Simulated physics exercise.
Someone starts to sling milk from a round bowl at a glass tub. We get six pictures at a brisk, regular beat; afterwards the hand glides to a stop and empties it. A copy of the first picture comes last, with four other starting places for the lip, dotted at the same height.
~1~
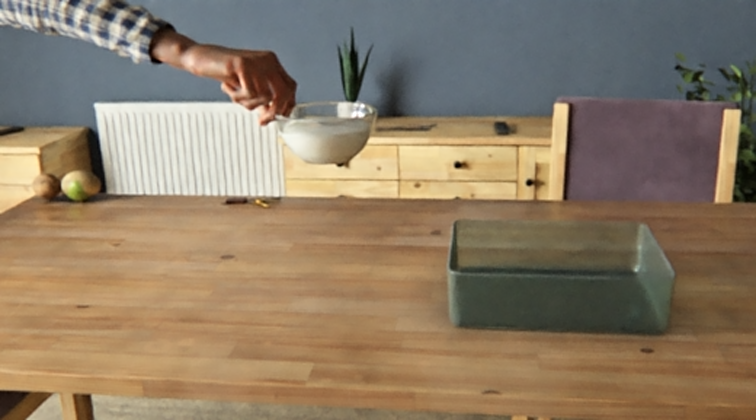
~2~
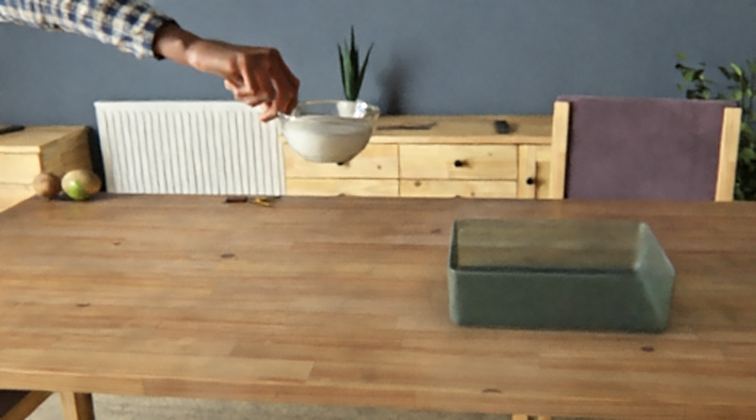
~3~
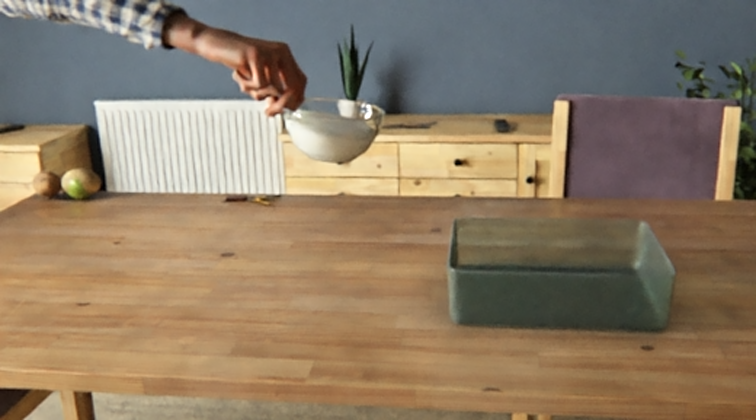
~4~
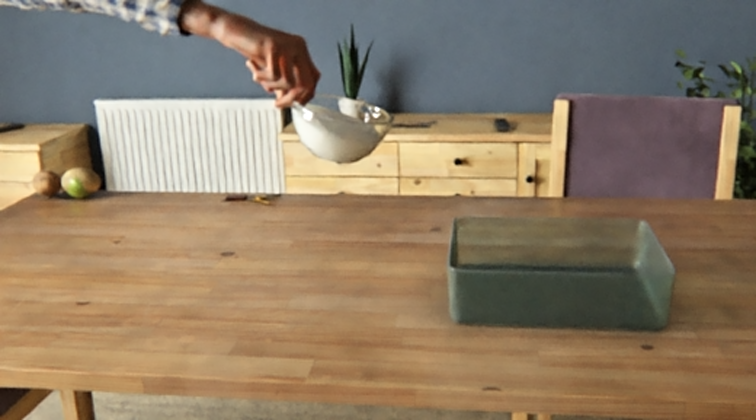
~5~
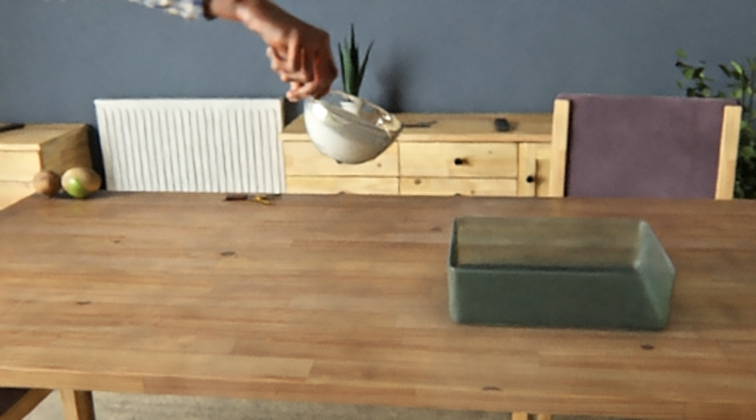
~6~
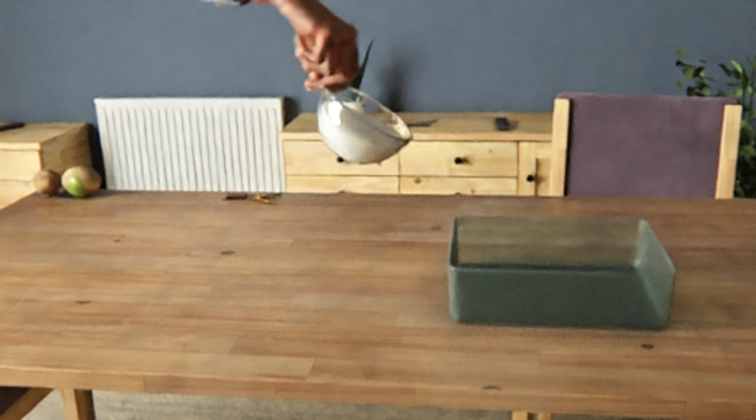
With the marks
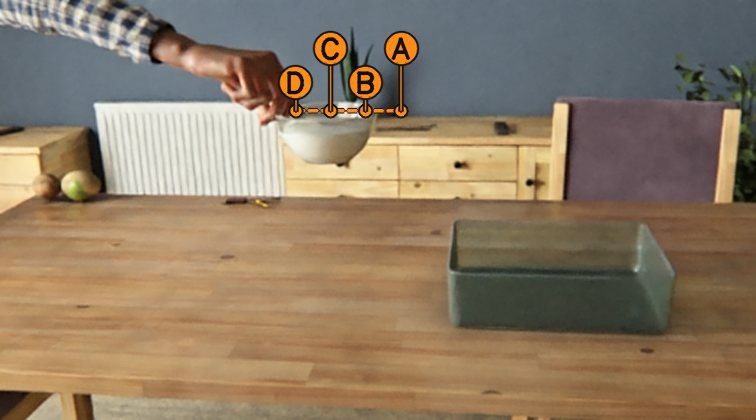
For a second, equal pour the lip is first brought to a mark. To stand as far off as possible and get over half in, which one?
That is dot C.
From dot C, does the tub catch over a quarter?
Yes, clearly.
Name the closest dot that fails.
Dot D.
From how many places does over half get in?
Three.
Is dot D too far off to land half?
Yes, it does.
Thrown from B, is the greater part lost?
No.
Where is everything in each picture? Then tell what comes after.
The first frame shows upright, lip at (375, 110); tub from (450, 323) to (667, 331); nothing has left yet.
The second frame shows upright, lip at (377, 110); nothing has left yet.
The third frame shows tipped about 6°, lip at (383, 113); nothing has left yet.
The fourth frame shows tipped about 13°, lip at (391, 119); nothing has left yet.
The fifth frame shows tipped about 22°, lip at (401, 127); nothing has left yet.
The sixth frame shows tipped about 33°, lip at (411, 137); nothing has left yet.
In orange, A at (401, 110); B at (365, 110); C at (330, 110); D at (295, 110).
If A is chosen, about 82 % lands in the tub, 1 % falls short and 17 % goes beside or beyond.
If B is chosen, about 86 % lands in the tub, 2 % falls short and 12 % goes beside or beyond.
If C is chosen, about 82 % lands in the tub, 9 % falls short and 9 % goes beside or beyond.
If D is chosen, about 8 % lands in the tub, 90 % falls short.
